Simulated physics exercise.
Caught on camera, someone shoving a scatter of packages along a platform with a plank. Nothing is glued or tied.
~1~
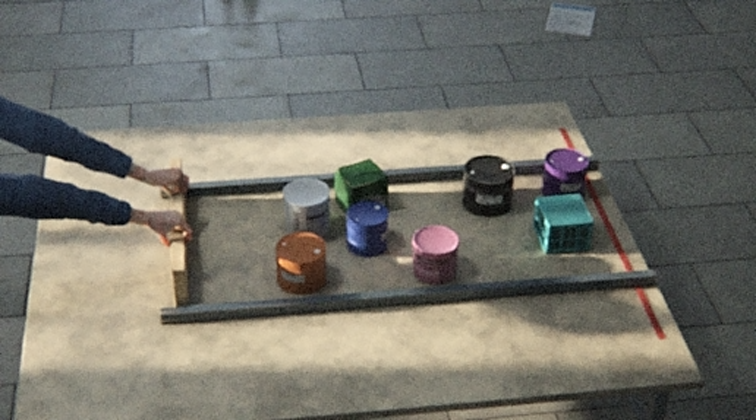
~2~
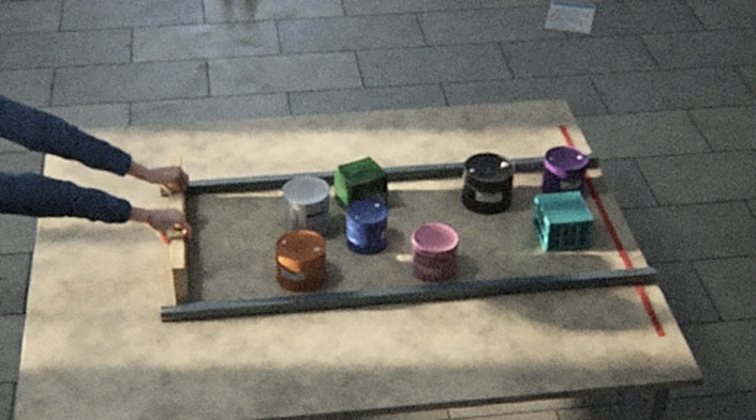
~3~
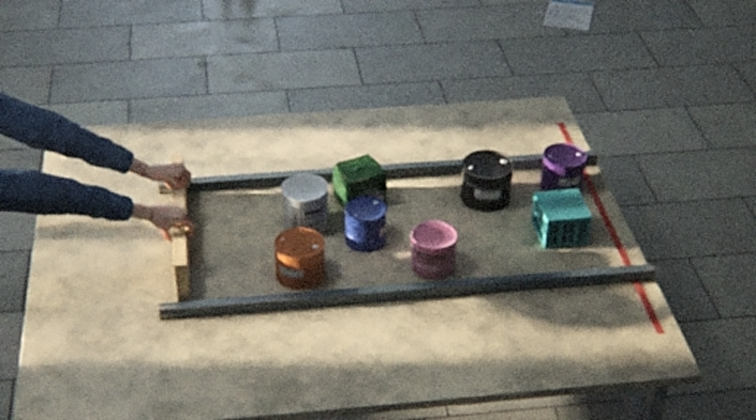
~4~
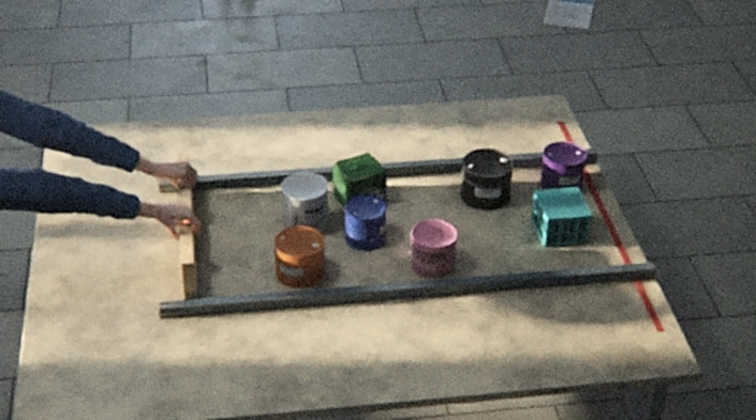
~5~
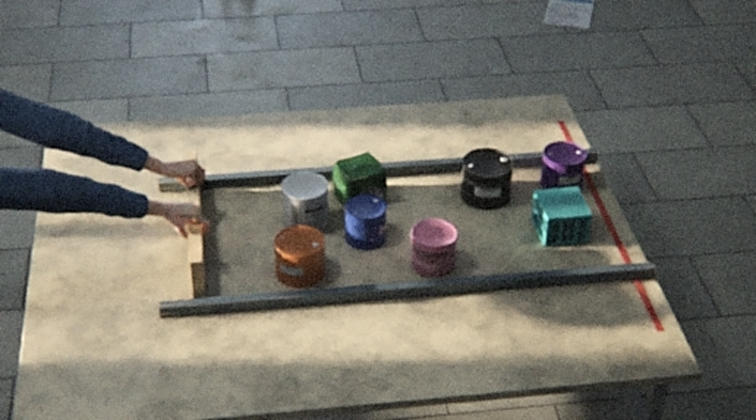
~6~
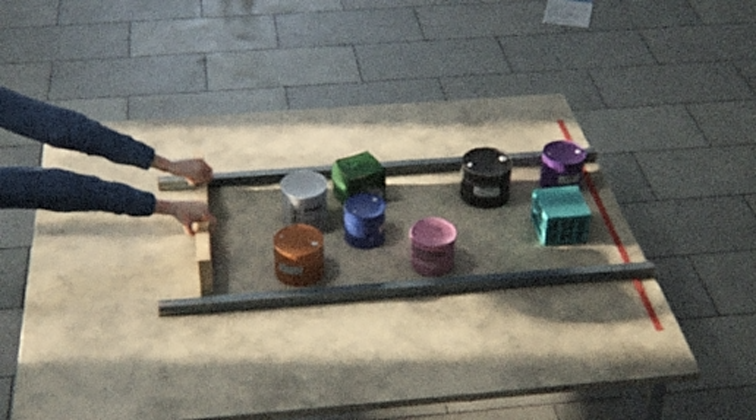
In the video, two hands hold a wooden plank at the left of a table between two rails and push it slightly rightward, while the colourful canisters, green parcel and turquoise crate ahead of it stay essentially still.
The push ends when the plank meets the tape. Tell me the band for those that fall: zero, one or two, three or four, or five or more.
Outcome: The number that fall off is five or more.
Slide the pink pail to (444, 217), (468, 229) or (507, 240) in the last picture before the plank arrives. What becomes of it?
Place by place, it is lost; tumbles off; goes over.
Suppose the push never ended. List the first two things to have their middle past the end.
Earliest first: The purple canister, the turquoise crate.
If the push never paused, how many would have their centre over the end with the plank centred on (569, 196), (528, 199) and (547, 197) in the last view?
In that order 4, 1 and 2.
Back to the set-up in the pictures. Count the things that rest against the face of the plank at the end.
1 of them.
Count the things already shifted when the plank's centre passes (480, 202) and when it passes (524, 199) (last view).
First 8, then 8.
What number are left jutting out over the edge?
It comes to 1.
Early on, none off yet; purple canister at rest near (562, 168); turquoise crate at rest near (560, 216); black canister at rest near (486, 178).
A while later, none off yet; purple canister at rest near (562, 168); turquoise crate at rest near (560, 216); black canister moving near (489, 178).
Further along, none off yet; purple canister leaning a little near (625, 162); turquoise crate travelled about its own width near (621, 207); black canister travelled well along near (585, 171).
Finally, the number that fall off is five or more; lost, orange canister, white pail, blue canister, pink pail, black canister, turquoise crate and purple canister.
